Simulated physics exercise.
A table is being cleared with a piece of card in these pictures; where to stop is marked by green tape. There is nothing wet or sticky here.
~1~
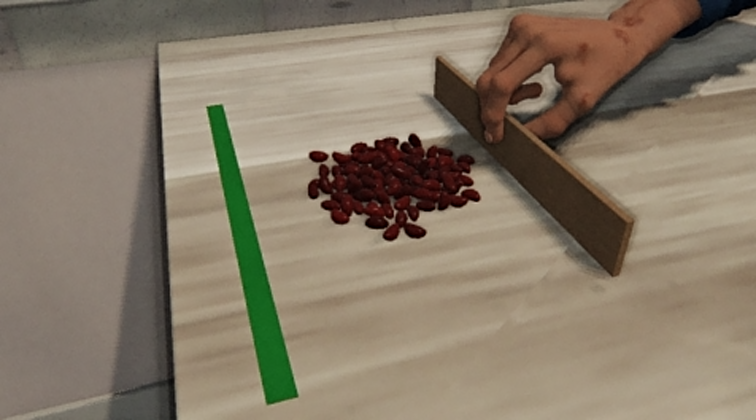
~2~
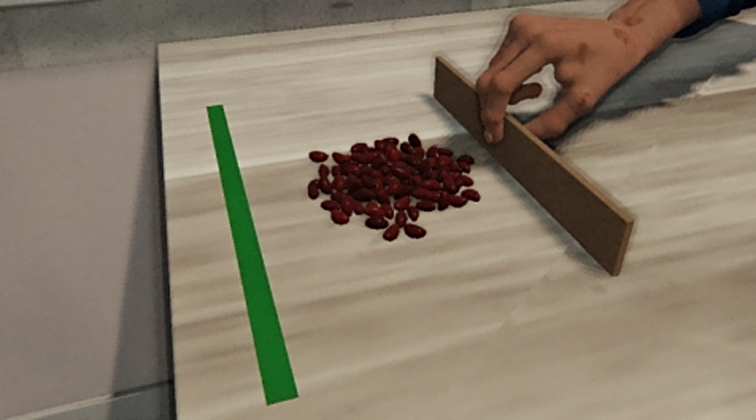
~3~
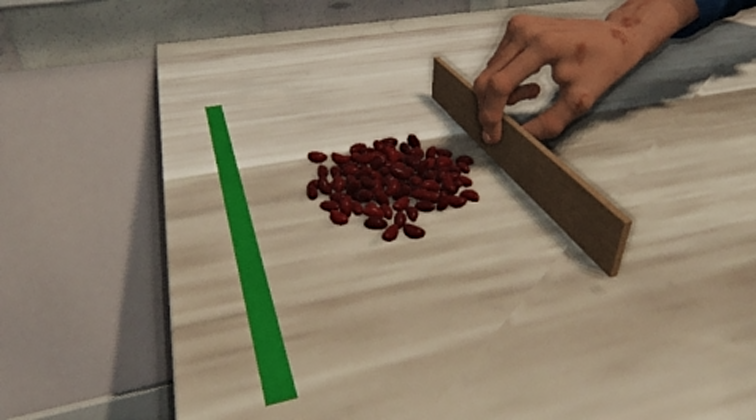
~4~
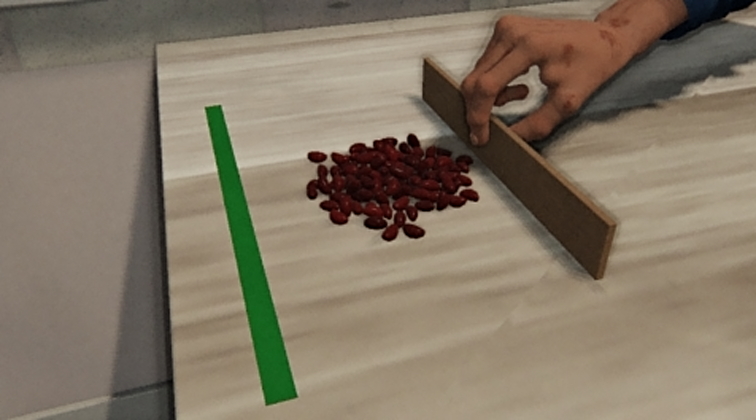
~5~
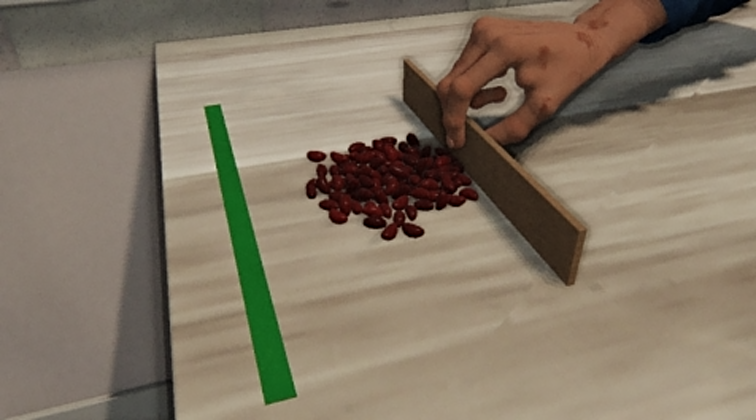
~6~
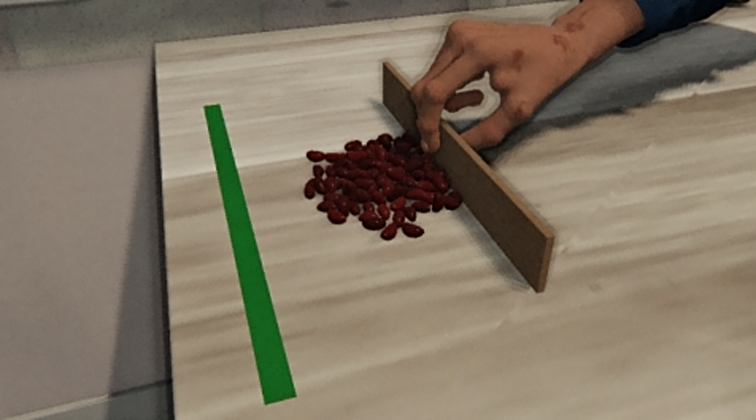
On a pale wood-grain table with a green strip near its left edge, a hand holds a piece of card still beside a heap of dark red beans, then slides it left, pushing the nearest beans closer together.
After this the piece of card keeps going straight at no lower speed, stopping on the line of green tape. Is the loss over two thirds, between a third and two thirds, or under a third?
From what I can see, a middle share, a third to two thirds, drops off the table.
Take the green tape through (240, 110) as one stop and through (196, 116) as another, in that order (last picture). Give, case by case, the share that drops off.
First try about 10 per cent, second about 70 per cent.
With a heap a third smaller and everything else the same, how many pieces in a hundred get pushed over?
That works out to something like 40 percent.
Soon after the last picture, piece of card still moving, near (333, 144); heap all on the table, its front near (223, 199).
A little later, piece of card stopped at the green tape; heap about a quarter over the edge.
Later still, piece of card stopped at the green tape; heap about half over the edge.
At rest, piece of card stopped at the green tape; heap about half over the edge.
